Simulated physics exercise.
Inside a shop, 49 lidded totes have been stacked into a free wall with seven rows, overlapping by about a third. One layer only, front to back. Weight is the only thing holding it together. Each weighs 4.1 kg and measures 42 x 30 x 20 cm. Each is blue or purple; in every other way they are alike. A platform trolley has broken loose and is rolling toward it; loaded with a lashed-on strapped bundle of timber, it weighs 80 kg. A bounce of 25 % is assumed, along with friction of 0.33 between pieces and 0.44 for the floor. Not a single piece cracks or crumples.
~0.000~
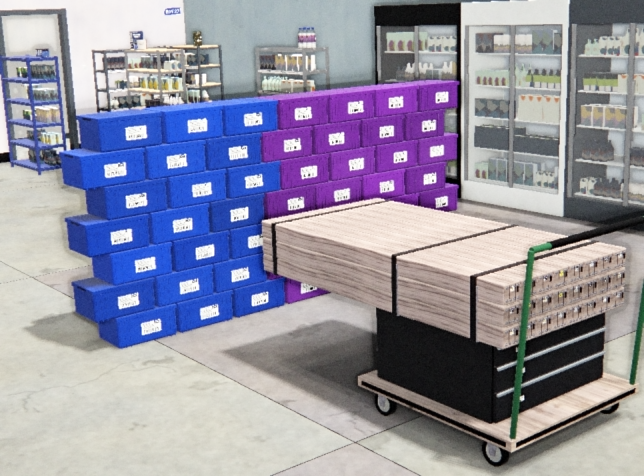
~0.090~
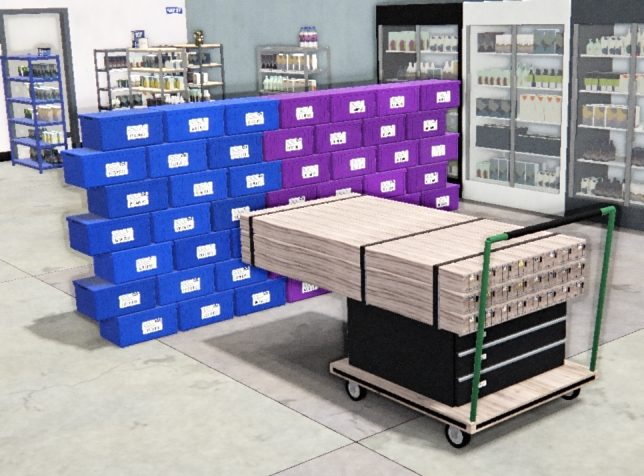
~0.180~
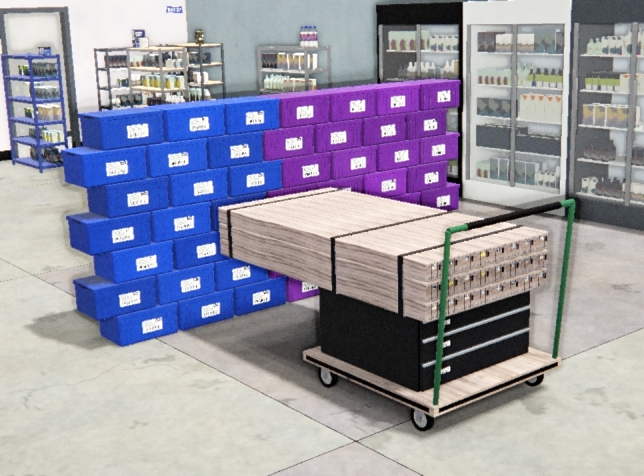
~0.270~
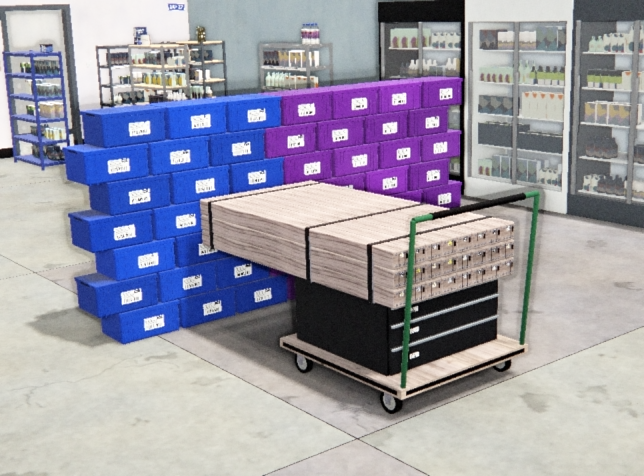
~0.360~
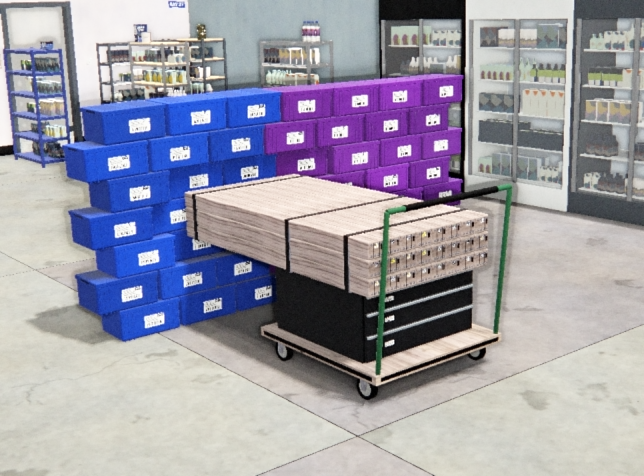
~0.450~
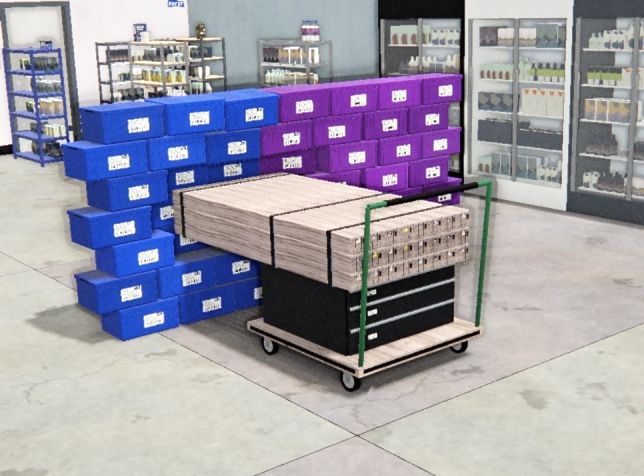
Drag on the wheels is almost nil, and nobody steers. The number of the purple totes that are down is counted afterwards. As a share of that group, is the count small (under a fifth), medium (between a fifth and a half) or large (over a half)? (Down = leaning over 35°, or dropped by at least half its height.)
It is medium.
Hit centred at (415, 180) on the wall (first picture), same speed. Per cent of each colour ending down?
Then purple ends 60 per cent down and blue 0 per cent.
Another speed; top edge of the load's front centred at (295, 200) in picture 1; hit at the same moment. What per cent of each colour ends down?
You'd end up with purple at 40 per cent down and blue at 80 per cent.
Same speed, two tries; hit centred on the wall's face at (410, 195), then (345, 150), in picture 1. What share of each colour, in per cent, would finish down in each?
For purple it's 30 then 20 per cent, for blue 0 then 0 per cent.
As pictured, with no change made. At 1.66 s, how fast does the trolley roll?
0.0 m/s, roughly.
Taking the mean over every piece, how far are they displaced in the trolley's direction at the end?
Mean shift: Roughly 40 cm.
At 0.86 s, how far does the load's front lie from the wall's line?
Around 65 cm beyond.
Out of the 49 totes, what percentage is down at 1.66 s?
40 percent by then.
After 0.86 s, load 67 cm past the wall's line, still rolling; 1 of the 28 purple totes down (9 of 49 in all colours); top purple tote unmoved; top blue tote leaning 26°, 18 cm lower.
After 1.66 s, load 1.02 m past the wall's line, stopped; 11 of the 28 purple totes down (20 of 49 in all colours); top purple tote unmoved; top blue tote leaning 41°, 29 cm lower.
At rest (3.1 s), load 1.02 m past the wall's line, stopped; 11 of the 28 purple totes down (20 of 49 in all colours); top purple tote unmoved; top blue tote 36 cm lower. That is 39 per cent. As the last picture would show them, middles, top purple tote near (430, 89), top blue tote near (212, 156).
